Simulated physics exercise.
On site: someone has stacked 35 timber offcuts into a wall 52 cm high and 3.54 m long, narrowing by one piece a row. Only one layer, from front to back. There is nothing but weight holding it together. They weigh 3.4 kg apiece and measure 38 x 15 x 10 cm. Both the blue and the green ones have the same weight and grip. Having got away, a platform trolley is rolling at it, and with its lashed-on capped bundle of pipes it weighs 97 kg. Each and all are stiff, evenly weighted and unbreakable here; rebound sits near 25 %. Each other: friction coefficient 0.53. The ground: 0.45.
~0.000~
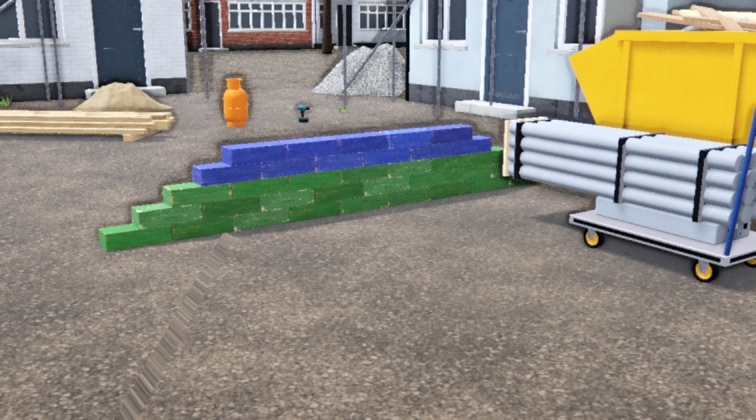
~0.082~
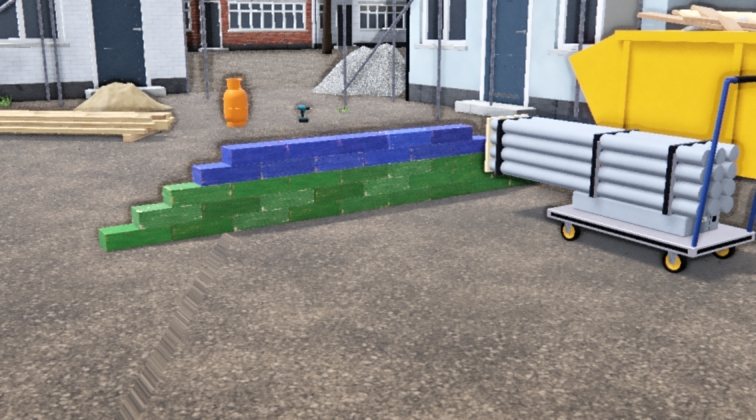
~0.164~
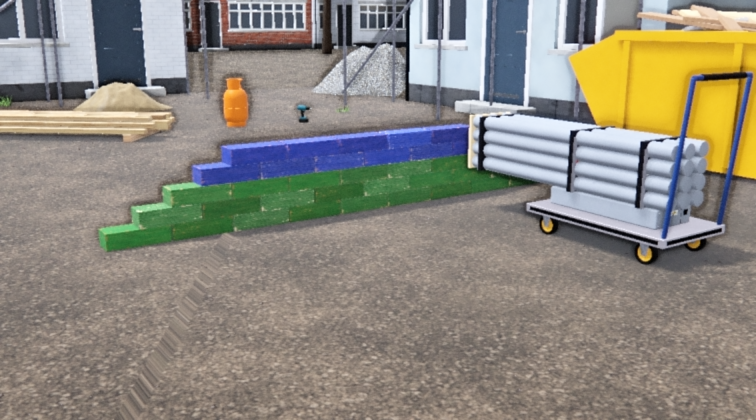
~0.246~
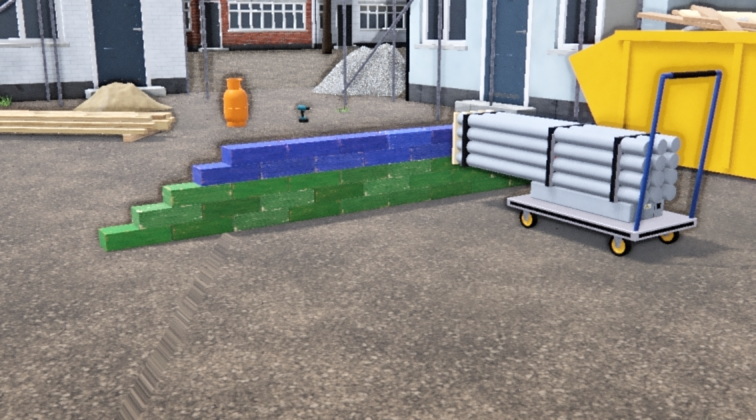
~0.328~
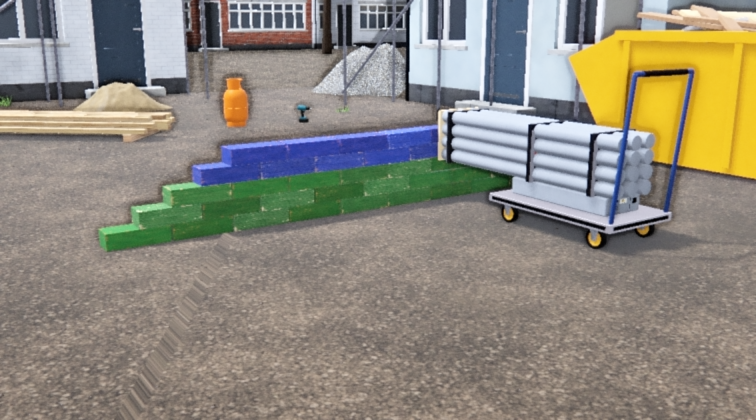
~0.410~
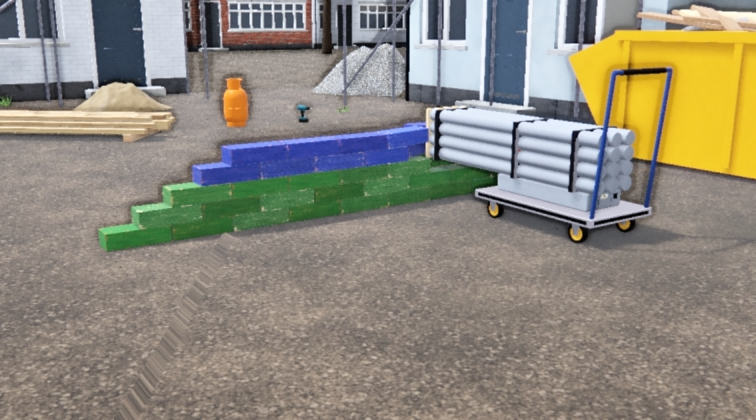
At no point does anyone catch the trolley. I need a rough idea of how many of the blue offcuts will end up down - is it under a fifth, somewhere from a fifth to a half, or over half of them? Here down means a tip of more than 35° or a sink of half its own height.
I'd say from a fifth to a half of them.
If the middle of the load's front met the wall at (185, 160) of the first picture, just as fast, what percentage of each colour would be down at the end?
Result - green: 10 %; blue: 20 %.
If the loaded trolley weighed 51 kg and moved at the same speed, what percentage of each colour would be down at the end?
Result: Green 10, blue 40 %.
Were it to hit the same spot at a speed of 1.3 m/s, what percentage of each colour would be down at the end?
Down at the end: Green 10 per cent, blue 40 per cent.
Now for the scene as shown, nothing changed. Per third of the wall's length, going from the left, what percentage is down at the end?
From the left: 0, then 10, then 60 percent.
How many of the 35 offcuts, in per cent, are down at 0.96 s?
20 %.
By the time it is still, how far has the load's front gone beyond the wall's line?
185 cm beyond.
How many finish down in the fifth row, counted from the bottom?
Down at the end: 2.
By 0.62 s, load 52 cm past the wall's line, still rolling; 3 of the 11 blue offcuts down (5 of 35 in all colours); top blue offcut tilted 16°, 21 cm lower.
By 0.96 s, load 1.00 m past the wall's line, still rolling; 4 of the 11 blue offcuts down (7 of 35 in all colours); top blue offcut 42 cm lower; top green offcut moved 7 cm.
By 1.64 s, load 1.58 m past the wall's line, still rolling; 4 of the 11 blue offcuts down (8 of 35 in all colours); top blue offcut 42 cm lower; top green offcut moved 7 cm.
When it is over (2.8 s), load 1.85 m past the wall's line, stopped; 4 of the 11 blue offcuts down (8 of 35 in all colours); top blue offcut 42 cm lower; top green offcut moved 7 cm. That is 36 per cent. In pixels of the last frame, middles, top blue offcut near (341, 164), top green offcut near (399, 165).
